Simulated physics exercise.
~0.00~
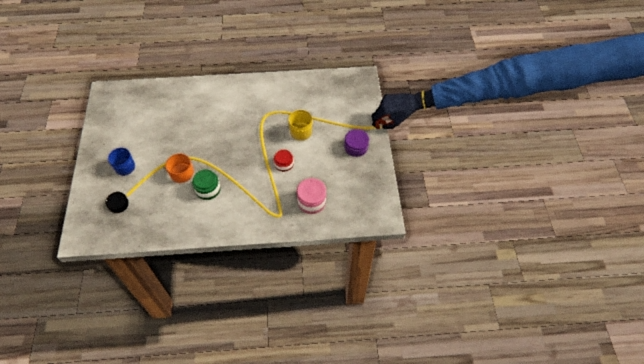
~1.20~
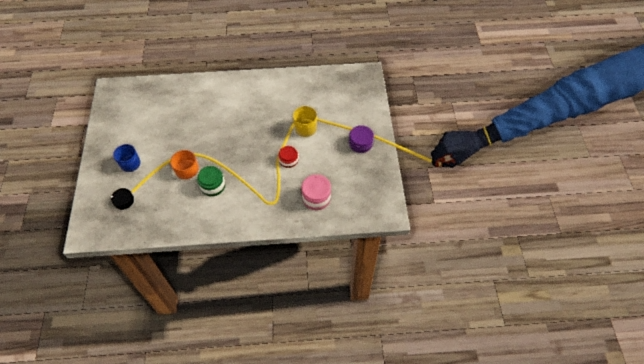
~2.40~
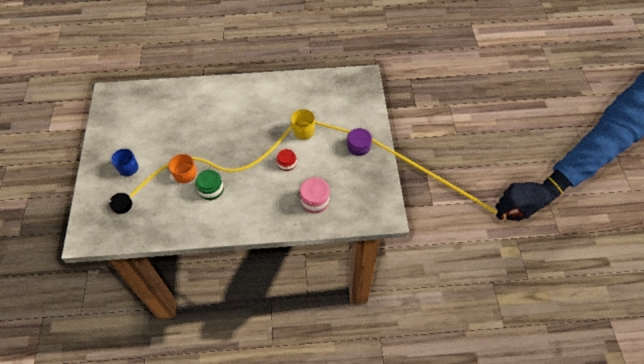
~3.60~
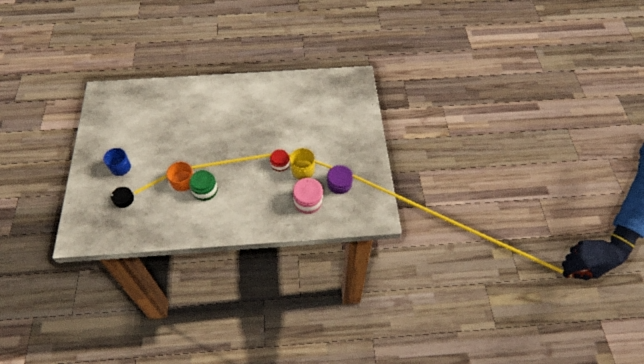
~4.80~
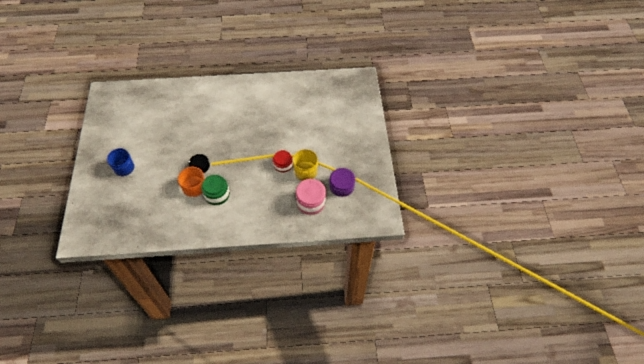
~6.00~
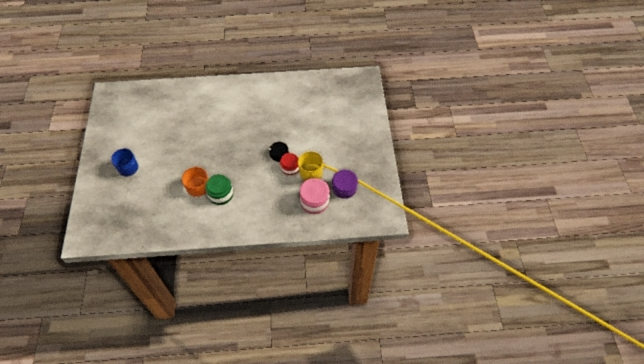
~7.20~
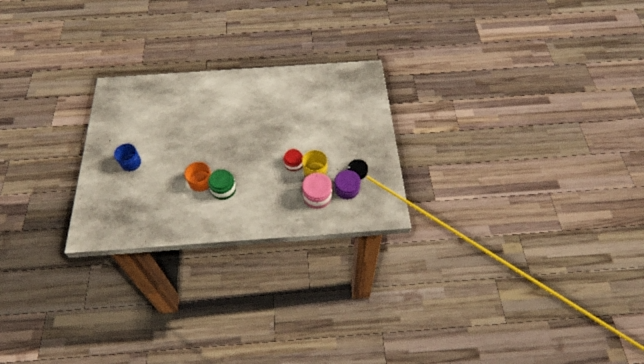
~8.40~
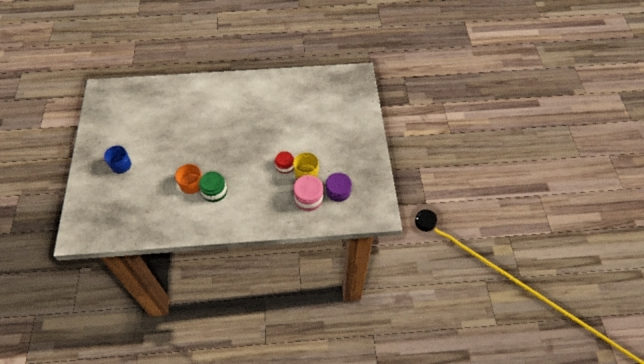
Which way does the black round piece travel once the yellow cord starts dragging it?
It moves to the right, sliding across the tabletop and off that side of the table.
